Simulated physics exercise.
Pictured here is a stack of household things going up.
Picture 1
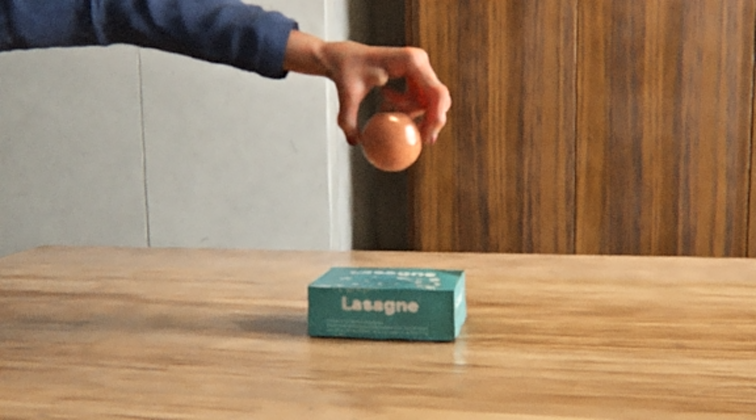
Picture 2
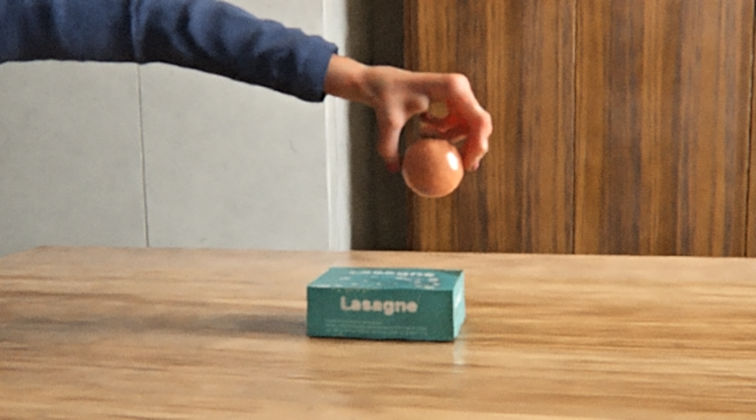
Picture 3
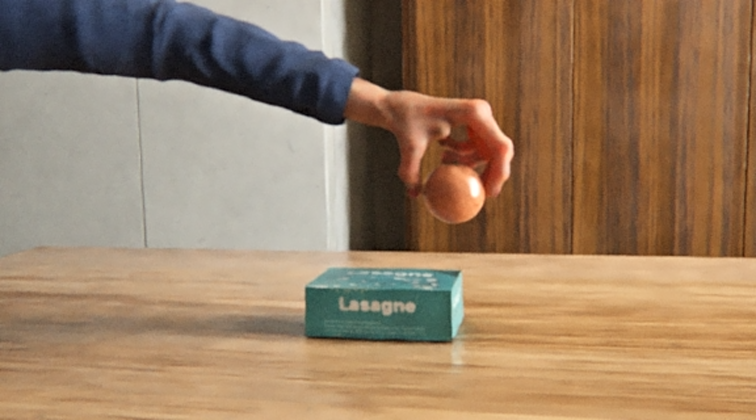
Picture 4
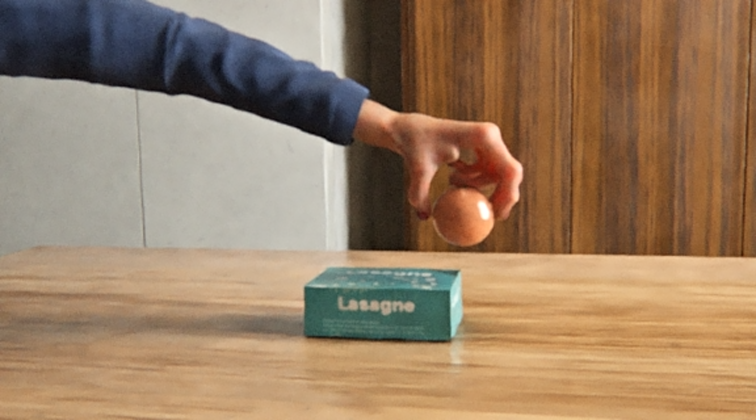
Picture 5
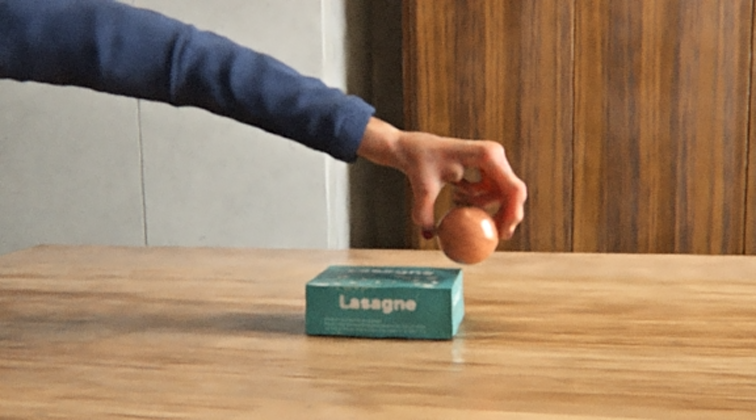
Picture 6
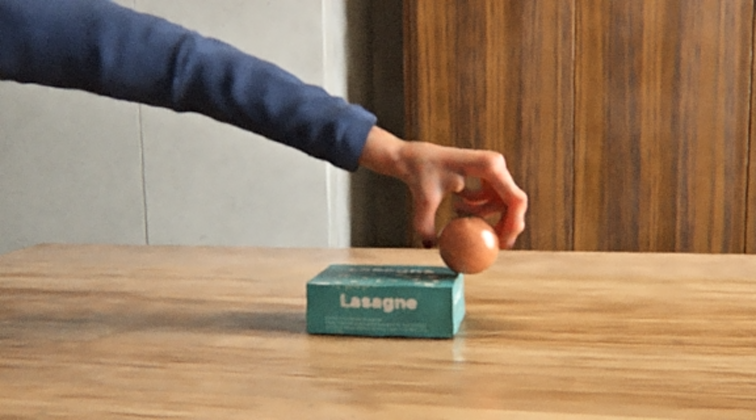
Hand carrying an orange tomato rightward and down to the top right edge of a turquoise lasagne packet on a wooden table.
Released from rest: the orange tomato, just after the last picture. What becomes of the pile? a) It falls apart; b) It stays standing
It falls apart (a).
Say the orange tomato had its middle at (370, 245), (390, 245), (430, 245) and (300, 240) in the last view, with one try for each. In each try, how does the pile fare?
Case one: Stable. Case two: Stable. Case three: Stable. Case four: Falls over.
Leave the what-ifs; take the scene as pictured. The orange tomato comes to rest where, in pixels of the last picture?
Look near (504, 297) in the final picture.
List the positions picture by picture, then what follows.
On its way; orange tomato (392, 140); turquoise packet (389, 302), in the first frame.
On its way; orange tomato (433, 167); turquoise packet (388, 302), in the second frame.
On its way; orange tomato (454, 193); turquoise packet (387, 302), in the third frame.
On its way; orange tomato (463, 216); turquoise packet (386, 302), in the fourth frame.
On its way; orange tomato (468, 235); turquoise packet (387, 300), in the fifth frame.
In place under the hand; orange tomato (468, 244); turquoise packet (388, 299), in the sixth frame.
Then, 0.30 s on from there, things are still on the move.
Then, 0.40 s on from there, orange tomato now fallen.
Then, 0.50 s on from there, nothing new.
In the end, fallen, orange tomato; turquoise packet unmoved. At the end, from the last picture's camera, orange tomato near (504, 297). The pile loses its balance.
